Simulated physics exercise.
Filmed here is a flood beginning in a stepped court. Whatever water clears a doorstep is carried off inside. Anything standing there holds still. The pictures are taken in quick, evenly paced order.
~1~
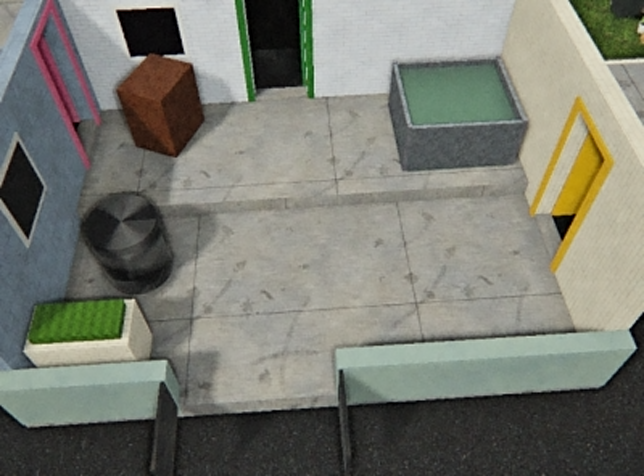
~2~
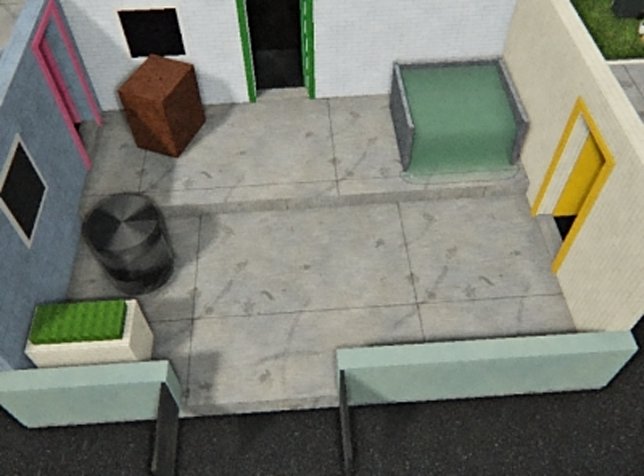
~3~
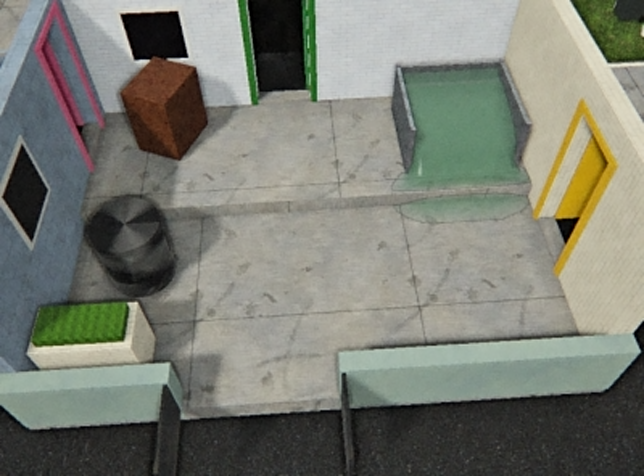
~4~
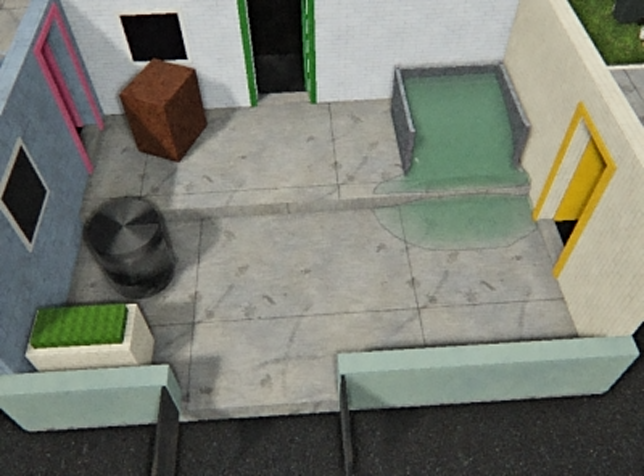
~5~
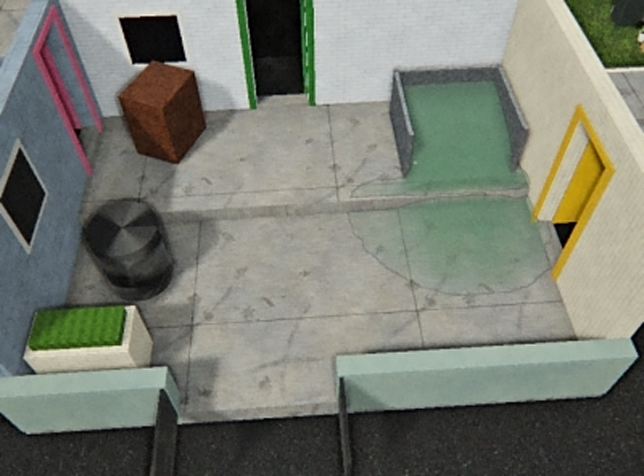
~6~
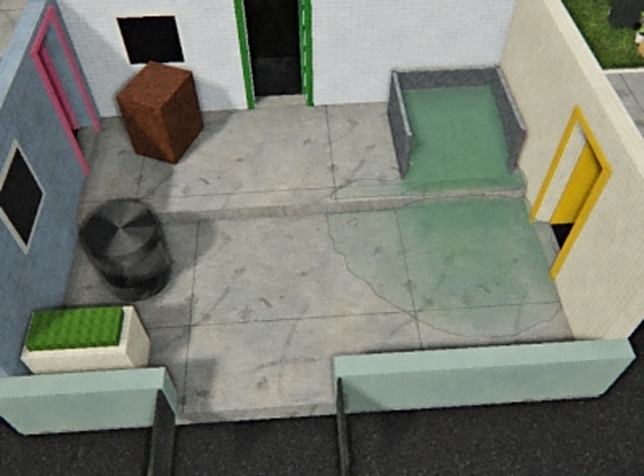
Green water poured out of the open front of a gray tank in a walled courtyard, ran over a low step, and spread across the lower paving beside the yellow doorway.
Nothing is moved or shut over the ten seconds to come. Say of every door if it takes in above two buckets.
Result: The pink door will let through no more than two buckets; the green door will let through no more than two buckets; the yellow door will let through over two buckets.
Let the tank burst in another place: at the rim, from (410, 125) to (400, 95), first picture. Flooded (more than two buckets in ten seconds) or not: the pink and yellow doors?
As I see it, the pink door stays short of it and the yellow door stays short of it.
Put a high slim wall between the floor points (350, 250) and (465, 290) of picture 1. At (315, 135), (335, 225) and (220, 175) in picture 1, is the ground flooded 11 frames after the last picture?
First spared, then soaked, then spared.
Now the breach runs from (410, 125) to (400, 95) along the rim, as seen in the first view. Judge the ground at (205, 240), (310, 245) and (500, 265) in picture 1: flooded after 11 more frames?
Sequence of results: Reached by the flood, reached by the flood, missed by the flood.
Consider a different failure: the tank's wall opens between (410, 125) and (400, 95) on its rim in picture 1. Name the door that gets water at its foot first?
Lab note - earliest arrival at the one in green.
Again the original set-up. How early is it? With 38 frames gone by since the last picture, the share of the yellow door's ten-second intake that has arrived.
Share by then: About 100 in a hundred.
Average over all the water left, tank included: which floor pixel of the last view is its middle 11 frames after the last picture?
Point: (451, 276).
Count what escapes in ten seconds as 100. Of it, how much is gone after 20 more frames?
My figure is about 30 in a hundred.
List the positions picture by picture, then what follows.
In the first picture, the tank at (456, 95) is whole and still.
In the second picture, water pours out at (461, 154) and has run to (403, 173).
In the third picture, the front is at (404, 211), out from the gap at (463, 158).
In the fourth picture, water pours out at (461, 161) and has run to (389, 226).
In the fifth picture, the front is at (452, 289), out from the gap at (460, 164).
In the sixth picture, water pours out at (458, 165) and has run to (514, 328).
A moment on, water covers 35 % of the floor; the pink door not reached, the green door not reached, the yellow door under two buckets in.
Next, water covers 40 % of the floor; the pink door not reached, the green door not reached, the yellow door over two buckets in.
Then, water covers 50 % of the floor; the pink door not reached, the green door not reached, the yellow door over two buckets in.
Later, water covers 65 % of the floor; the pink door not reached, the green door not reached, the yellow door over two buckets in.
In the end, water covers 60 % of the floor; the pink door not reached, the green door not reached, the yellow door over two buckets in.
